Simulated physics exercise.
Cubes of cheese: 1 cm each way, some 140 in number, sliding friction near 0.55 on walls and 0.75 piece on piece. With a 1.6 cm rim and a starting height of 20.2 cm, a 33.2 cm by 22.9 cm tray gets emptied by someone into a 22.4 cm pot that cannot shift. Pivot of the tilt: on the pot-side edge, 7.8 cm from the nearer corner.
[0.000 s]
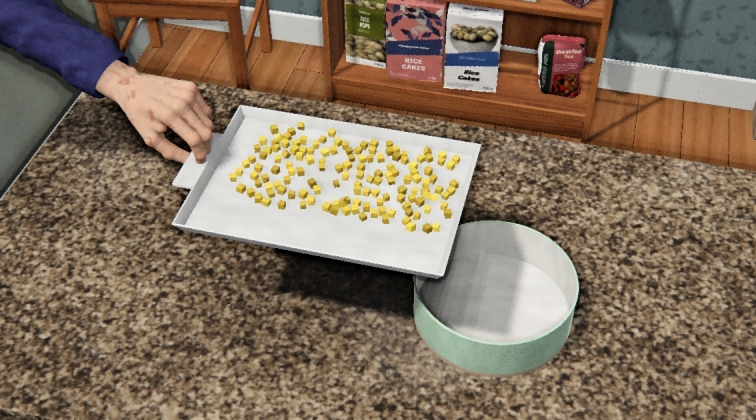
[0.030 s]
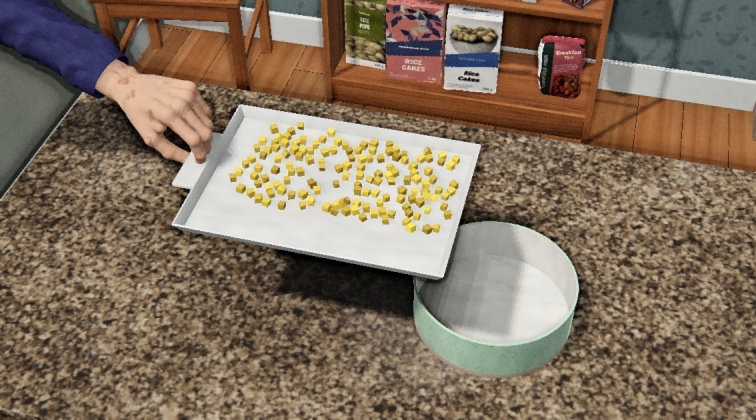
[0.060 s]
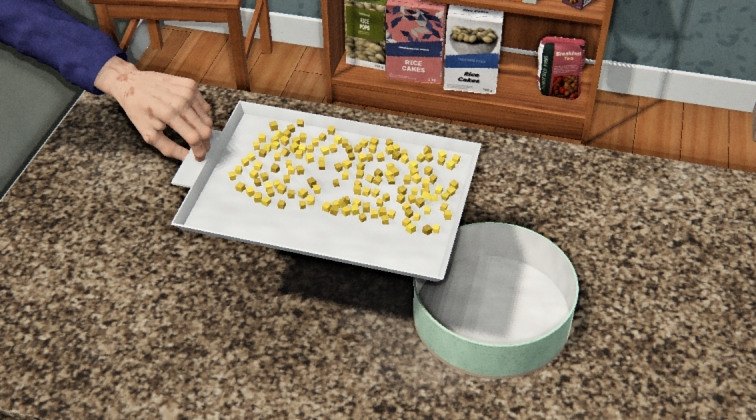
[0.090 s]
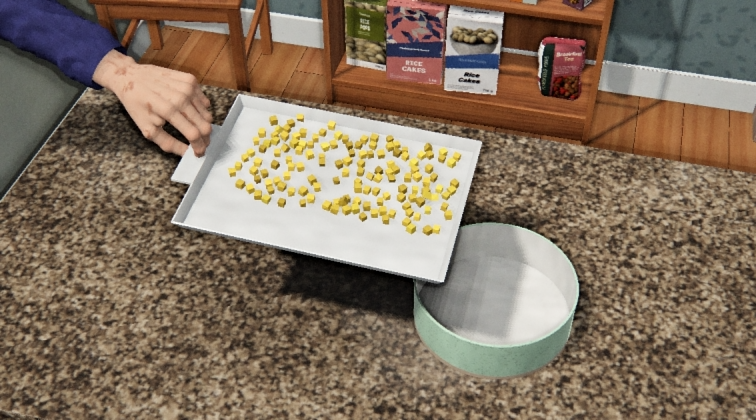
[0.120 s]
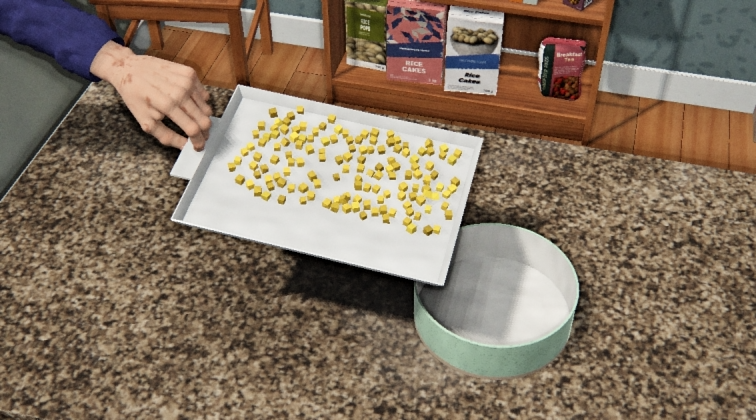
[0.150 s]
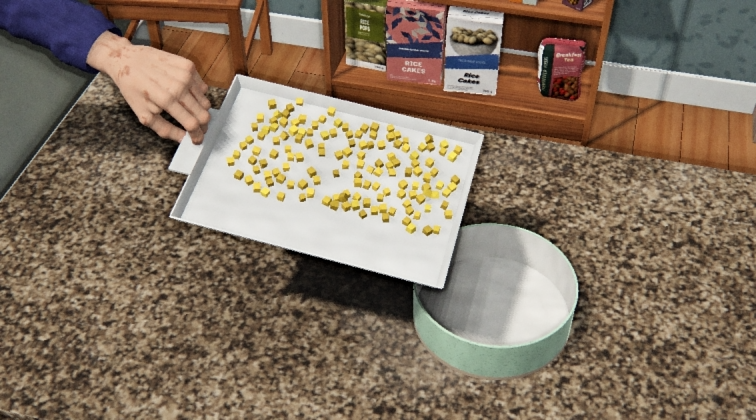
A hand held a white tray scattered with small yellow cheese cubes beside a round green pot on a speckled counter, then slowly raised the tray's left side a little while the cubes barely moved.
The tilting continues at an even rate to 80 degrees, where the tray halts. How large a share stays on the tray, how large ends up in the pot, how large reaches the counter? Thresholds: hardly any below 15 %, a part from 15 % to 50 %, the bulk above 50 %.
In order: Tray: A slight amount. Pot: A slight amount. Counter: The main share.
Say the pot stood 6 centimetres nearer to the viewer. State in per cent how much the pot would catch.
Near 35 per cent in that case.
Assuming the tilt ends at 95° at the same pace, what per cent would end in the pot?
Near 0 %, then.
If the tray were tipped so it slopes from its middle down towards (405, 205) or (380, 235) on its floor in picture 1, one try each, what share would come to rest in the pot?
The share comes to roughly 90 in a hundred, then roughly 15 in a hundred.
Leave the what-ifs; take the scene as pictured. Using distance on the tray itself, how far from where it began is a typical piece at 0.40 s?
About 1 cm.
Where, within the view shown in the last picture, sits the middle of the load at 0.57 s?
At about (388, 238).
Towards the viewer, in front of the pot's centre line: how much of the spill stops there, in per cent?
I'd put it at around 100 per cent.
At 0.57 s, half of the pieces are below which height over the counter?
Some 24 cm above the counter.
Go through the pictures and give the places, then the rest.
The first frame shows tray tilt 0 degrees, front corners at (181, 221) and (438, 269); middle of the pieces at (346, 176); pot at (496, 279).
The second frame shows tray tilt 1 degrees, front corners at (180, 221) and (438, 271); middle of the pieces at (345, 176).
The third frame shows tray tilt 2 degrees, front corners at (180, 220) and (438, 273); middle of the pieces at (345, 175).
The fourth frame shows tray tilt 5 degrees, front corners at (180, 219) and (438, 275), lowest corner right front; middle of the pieces at (346, 172).
The fifth frame shows tray tilt 8 degrees, front corners at (179, 216) and (438, 278), lowest corner right front; middle of the pieces at (346, 169).
The sixth frame shows tray tilt 12 degrees, front corners at (178, 213) and (437, 281), lowest corner right front; middle of the pieces at (346, 165); pot at (495, 282). Its pace works out near 135 degrees a second.
Then, at 0.40 s, tilt 46 degrees; the tray holds 100 %, the pot 0 %.
After 0.57 s, tilt 69 degrees; the tray holds 95 %, the pot 0 %.
After 0.87 s, tilt 80 degrees; the tray holds 0 %, the pot 0 %.
By 2.0 s all is still; tray 0 %, pot 0 %, counter 100 %.
